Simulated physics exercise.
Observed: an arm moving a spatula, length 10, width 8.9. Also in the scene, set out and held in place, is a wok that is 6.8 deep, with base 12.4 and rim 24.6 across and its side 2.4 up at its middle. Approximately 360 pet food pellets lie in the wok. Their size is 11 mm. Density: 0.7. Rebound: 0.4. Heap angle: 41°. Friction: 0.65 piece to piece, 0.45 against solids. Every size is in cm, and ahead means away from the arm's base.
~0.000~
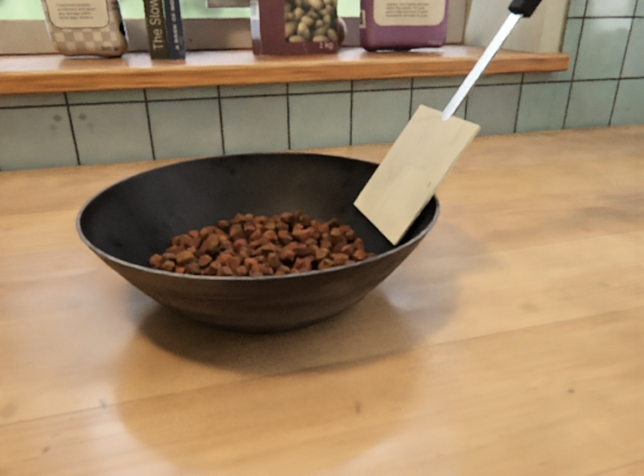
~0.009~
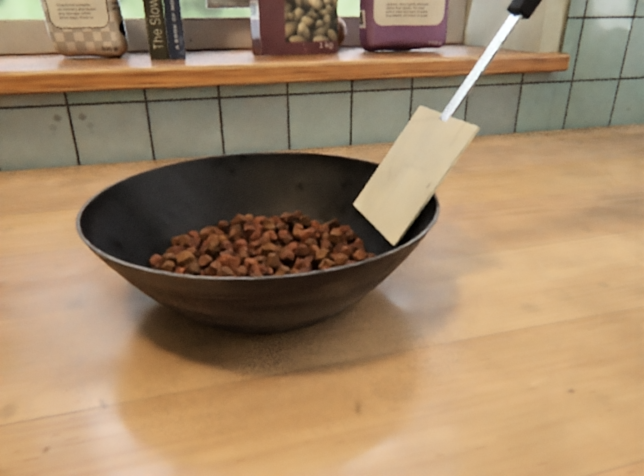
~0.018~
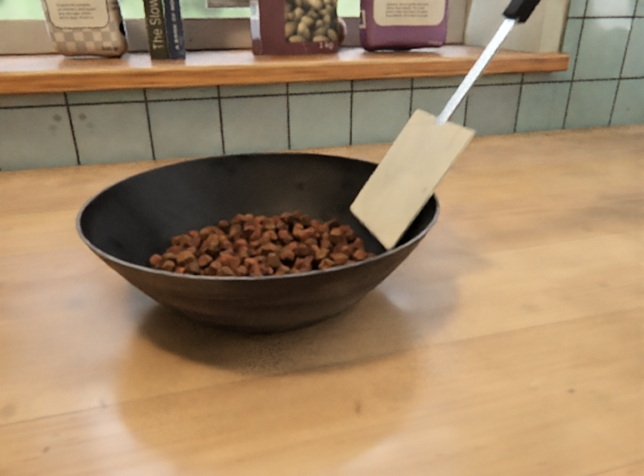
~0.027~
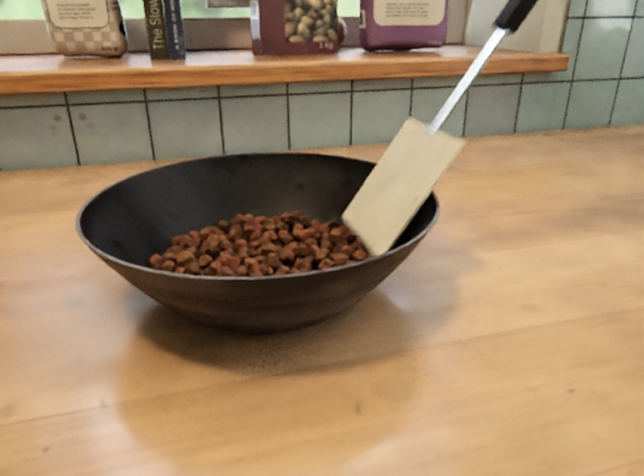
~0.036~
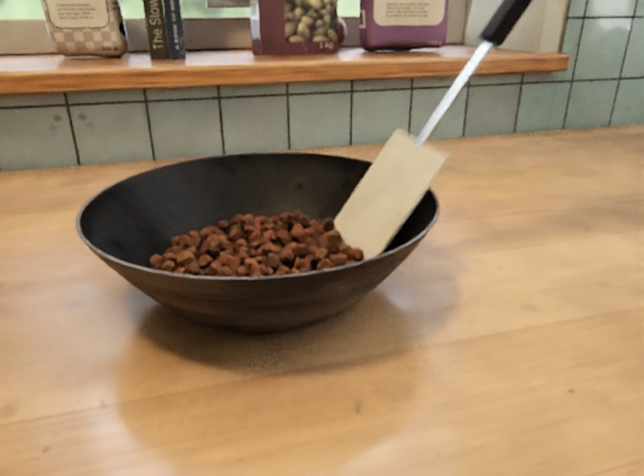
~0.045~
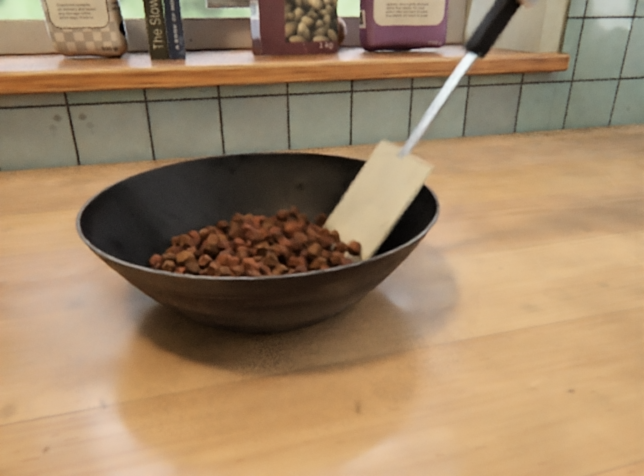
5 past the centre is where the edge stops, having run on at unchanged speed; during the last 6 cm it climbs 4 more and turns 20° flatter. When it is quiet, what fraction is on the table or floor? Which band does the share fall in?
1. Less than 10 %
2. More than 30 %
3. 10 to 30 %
Answer: 3.
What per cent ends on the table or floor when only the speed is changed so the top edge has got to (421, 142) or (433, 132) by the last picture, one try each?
About 5 and 0 per cent.
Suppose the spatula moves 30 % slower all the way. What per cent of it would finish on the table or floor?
Estimate: Near 5 %.
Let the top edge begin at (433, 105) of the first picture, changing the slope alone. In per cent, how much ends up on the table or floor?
Spill: Approx. 15 per cent.
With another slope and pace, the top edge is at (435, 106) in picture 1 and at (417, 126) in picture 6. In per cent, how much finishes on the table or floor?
0 per cent.
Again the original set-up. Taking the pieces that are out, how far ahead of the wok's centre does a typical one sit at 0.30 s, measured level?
About 18 cm.
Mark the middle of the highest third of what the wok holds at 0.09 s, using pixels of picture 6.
Roughly pixel (229, 230).
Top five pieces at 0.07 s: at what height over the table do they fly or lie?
Height: Approx. 5 cm.
By 0.07 s, sloping 55°, highest piece 6 above the table; 364 in the wok.
By 0.09 s, sloping 49°, highest piece 8 above the table; 364 in the wok.
By 0.30 s, sloping 35°, highest piece 21 above the table; 305 in the wok, 23 on the table or floor, 36 on the blade or in flight.
By 1.35 s, sloping 35°, highest piece 8 above the table; 304 in the wok, 60 on the table or floor.
Final count, 304 in the wok, 60 on the table or floor. That is 16 % on the table or floor.
